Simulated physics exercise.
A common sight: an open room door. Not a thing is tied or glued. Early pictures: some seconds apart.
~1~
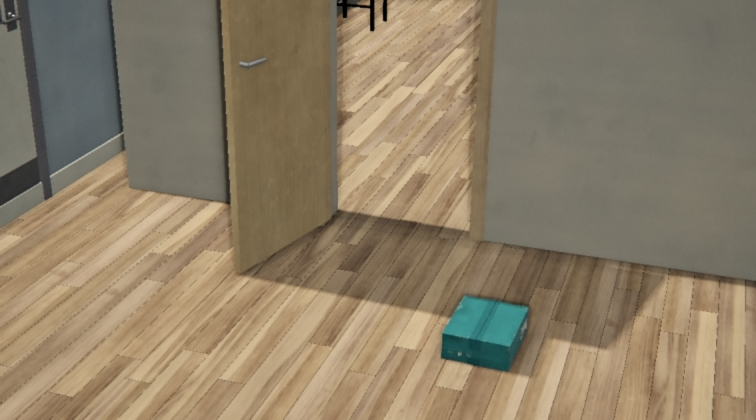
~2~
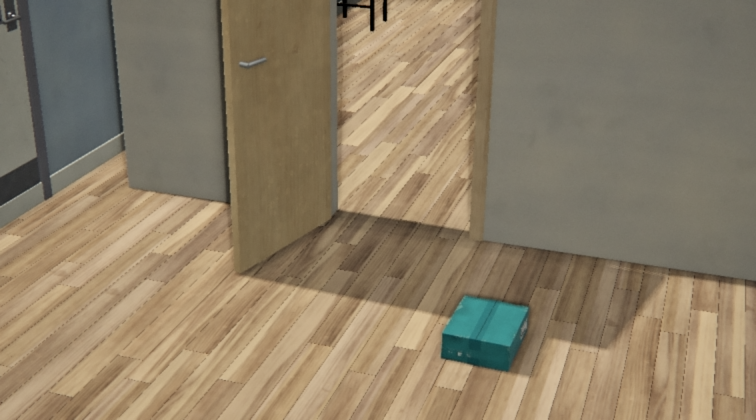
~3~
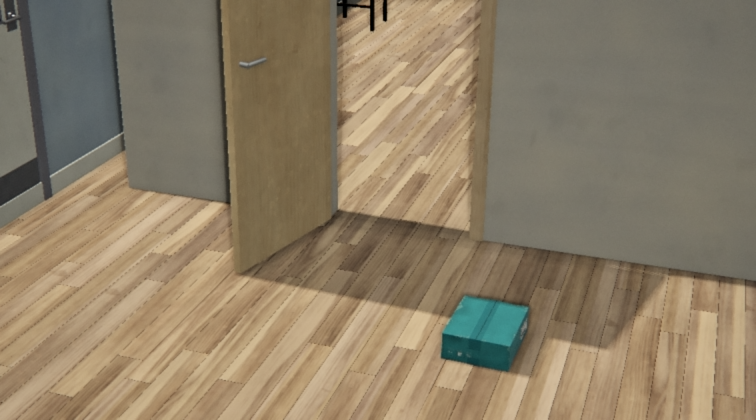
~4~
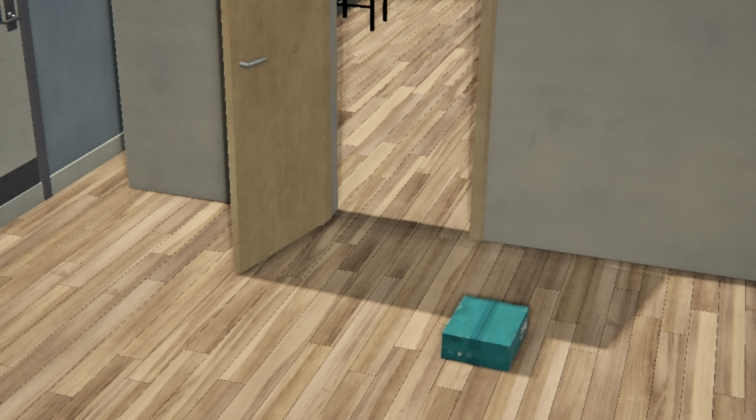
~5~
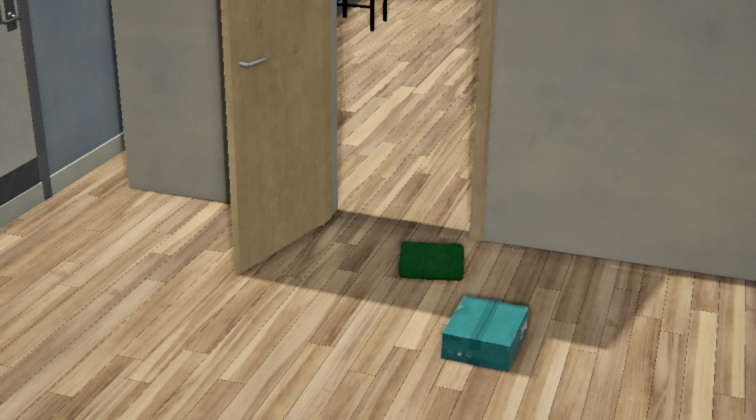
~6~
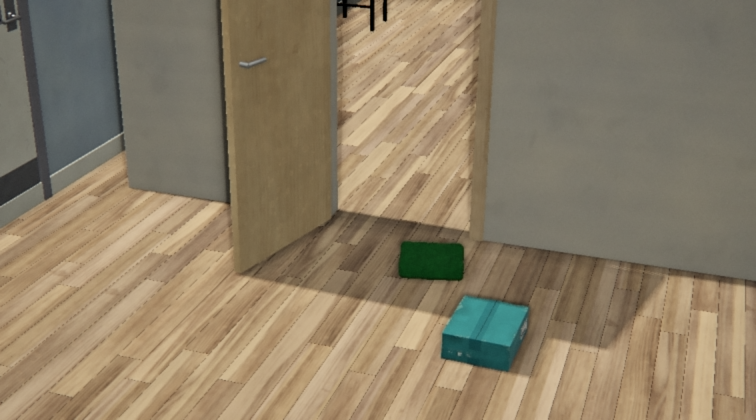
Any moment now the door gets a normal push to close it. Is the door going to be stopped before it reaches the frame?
No, it reaches the frame.
Then, 1.10 s past the last view, open by 50°.
Then, 1.50 s past the last view, open by 26°; green cushion displaced about its own width near (469, 254).
Finally, open by 0°; moved from the start, green cushion; turquoise parcel still in place. Final places as the last picture's camera would see them, green cushion near (497, 250).
